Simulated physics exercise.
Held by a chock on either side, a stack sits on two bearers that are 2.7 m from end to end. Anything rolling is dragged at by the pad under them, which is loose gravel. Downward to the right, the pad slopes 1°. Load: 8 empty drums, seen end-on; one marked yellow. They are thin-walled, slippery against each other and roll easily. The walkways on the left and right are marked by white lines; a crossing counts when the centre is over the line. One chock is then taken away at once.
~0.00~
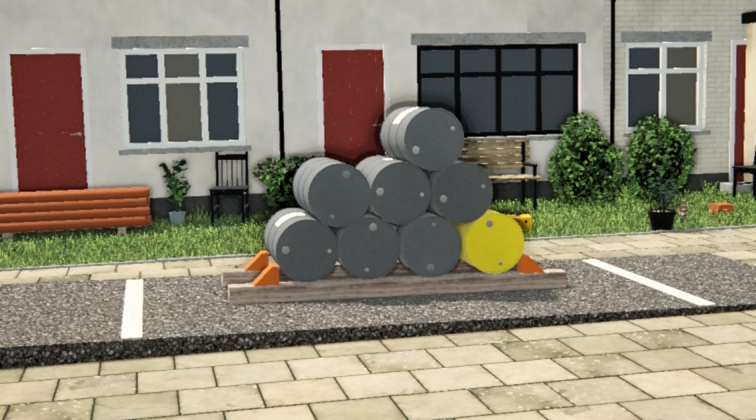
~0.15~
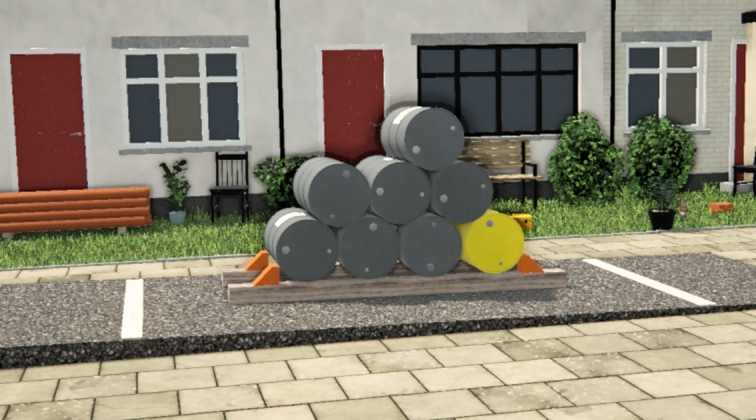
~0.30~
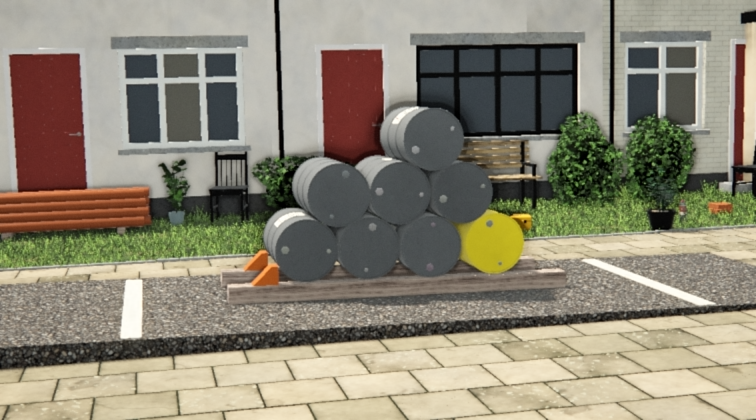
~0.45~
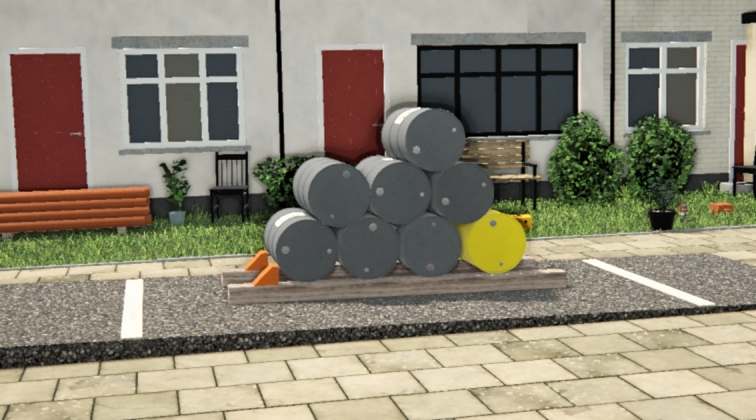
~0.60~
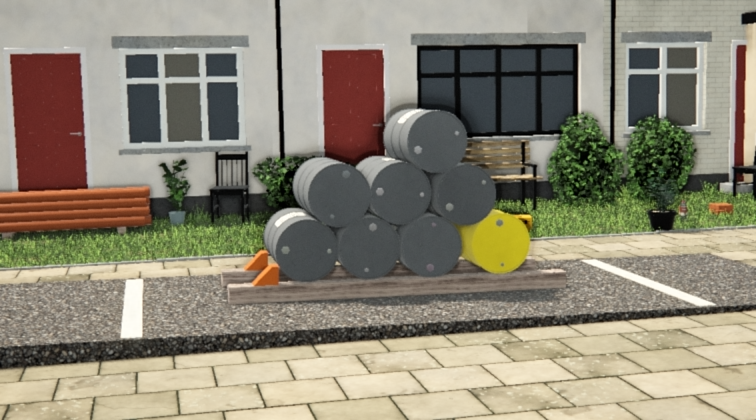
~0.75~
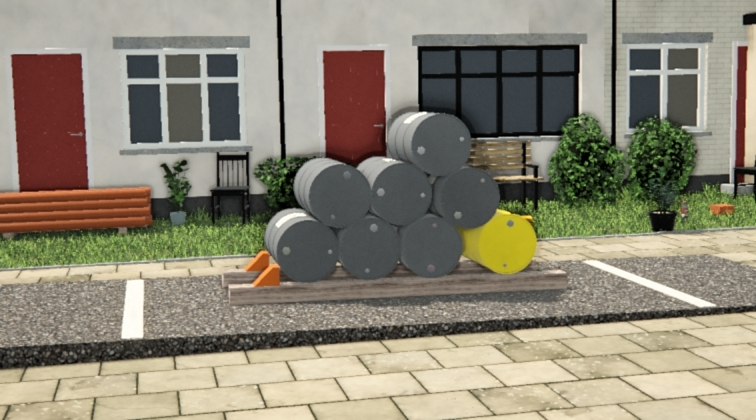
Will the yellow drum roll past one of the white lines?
It travels over a line.
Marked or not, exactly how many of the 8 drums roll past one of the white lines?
1.
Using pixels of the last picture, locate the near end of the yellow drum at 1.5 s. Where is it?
(571, 242), more or less.
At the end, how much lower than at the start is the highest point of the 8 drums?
40 cm.
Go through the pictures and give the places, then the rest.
The first frame shows yellow (496, 244); both chocks in; lines at (133, 310) and (651, 283); the pad slopes 1° down to the right; 4 of the 8 form the bottom row.
The second frame shows yellow (496, 244).
The third frame shows yellow (496, 244); right chock gone.
The fourth frame shows yellow (498, 244).
The fifth frame shows yellow (502, 244).
The sixth frame shows yellow (509, 244); lines at (134, 310) and (652, 285).
By 1.1 s, yellow is on the bearers, 30 cm from the bearers' right end, rolling right; 0 past a line.
By 1.5 s, yellow is off the bearers, 70 cm short of the right line, rolling right; 0 past a line.
By 1.9 s, yellow is off the bearers, 35 cm short of the right line, rolling right; 0 past a line.
By 2.4 s, yellow is past the right line; 1 past a line.
Finally (5.1 s), yellow is past the right line; 1 past a line.
